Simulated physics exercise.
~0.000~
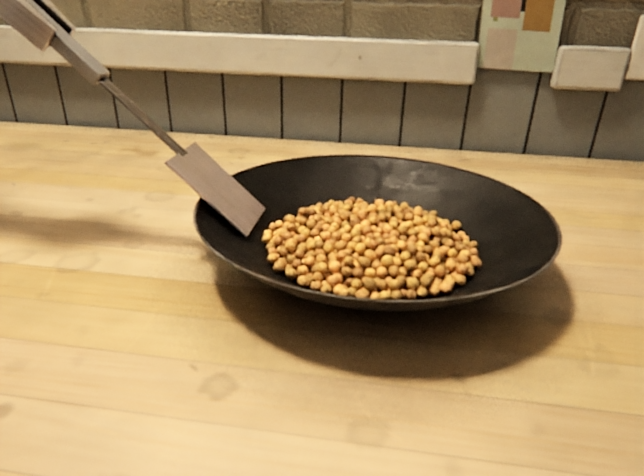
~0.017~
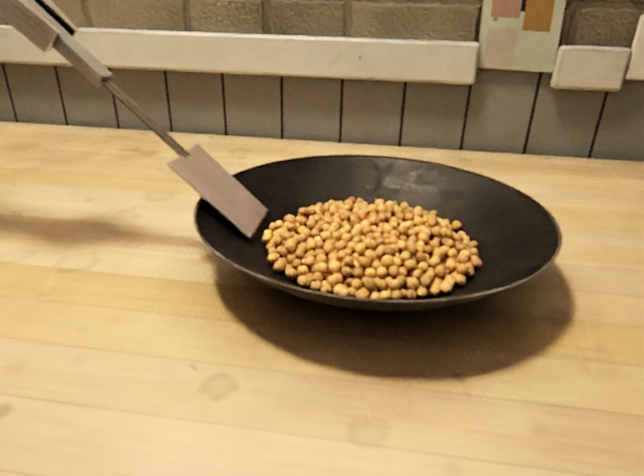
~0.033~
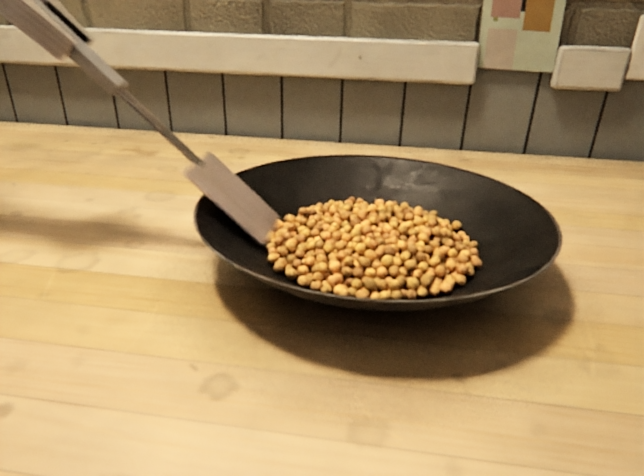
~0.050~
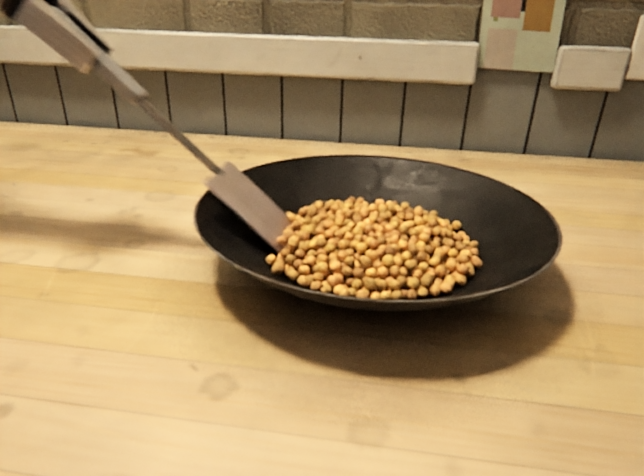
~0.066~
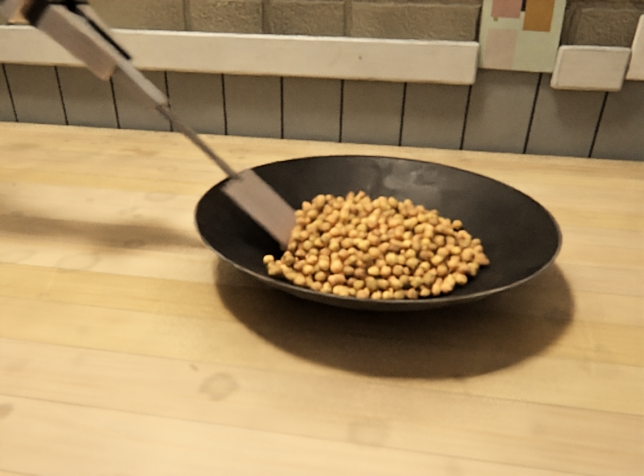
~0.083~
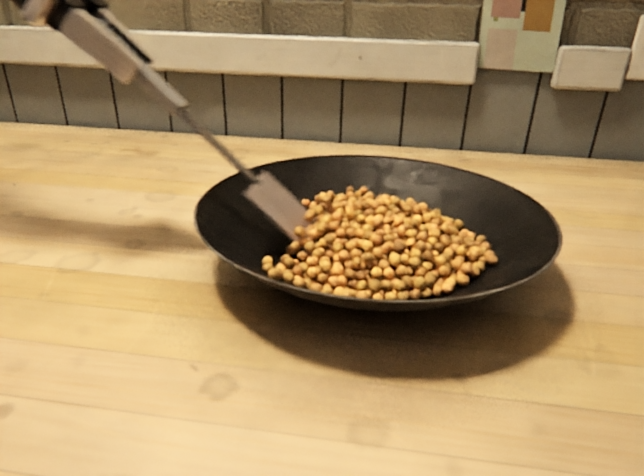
A robotic arm reaches in from the upper left, holding a flat grey turner over a black wok of golden-brown chickpeas on a pale wooden table top, seen from slightly above. Behind stand a white ledge, grey panelling and brick. The turner slides down and right into the wok, meets the left side of the heap and pushes it slightly rightward and higher, while the camera stays still.
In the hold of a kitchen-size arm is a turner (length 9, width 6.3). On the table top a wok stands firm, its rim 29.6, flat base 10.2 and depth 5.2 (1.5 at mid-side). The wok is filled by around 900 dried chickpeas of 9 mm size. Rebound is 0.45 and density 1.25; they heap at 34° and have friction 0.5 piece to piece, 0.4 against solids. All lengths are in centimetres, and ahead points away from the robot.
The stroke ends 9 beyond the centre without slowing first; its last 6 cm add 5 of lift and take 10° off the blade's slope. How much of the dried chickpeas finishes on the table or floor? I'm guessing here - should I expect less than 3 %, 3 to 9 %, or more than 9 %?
You should expect more than 9 %.
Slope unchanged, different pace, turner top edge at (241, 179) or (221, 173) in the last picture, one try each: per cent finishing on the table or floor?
10 % and 5 %.
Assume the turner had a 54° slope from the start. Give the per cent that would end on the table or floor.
Some 15 in a hundred.
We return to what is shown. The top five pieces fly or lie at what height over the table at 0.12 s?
About 5 centimetres.
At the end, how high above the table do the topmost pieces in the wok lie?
Roughly 5.0 centimetres.
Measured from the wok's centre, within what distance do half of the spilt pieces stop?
About 50 centimetres.
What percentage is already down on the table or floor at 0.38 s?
It is near 5 percent.
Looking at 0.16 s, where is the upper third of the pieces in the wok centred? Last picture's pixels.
The middle sits at approx. (430, 225).
After 0.12 s, sloping 43°, highest piece 6 above the table; 900 in the wok.
After 0.16 s, sloping 40°, highest piece 7 above the table; 900 in the wok.
After 0.38 s, sloping 33°, highest piece 11 above the table; 751 in the wok, 47 on the table or floor, 102 on the blade or in flight.
After 1.43 s, sloping 33°, highest piece 5 above the table; 751 in the wok, 149 on the table or floor.
At rest, 751 in the wok, 149 on the table or floor. That is 17 % on the table or floor.
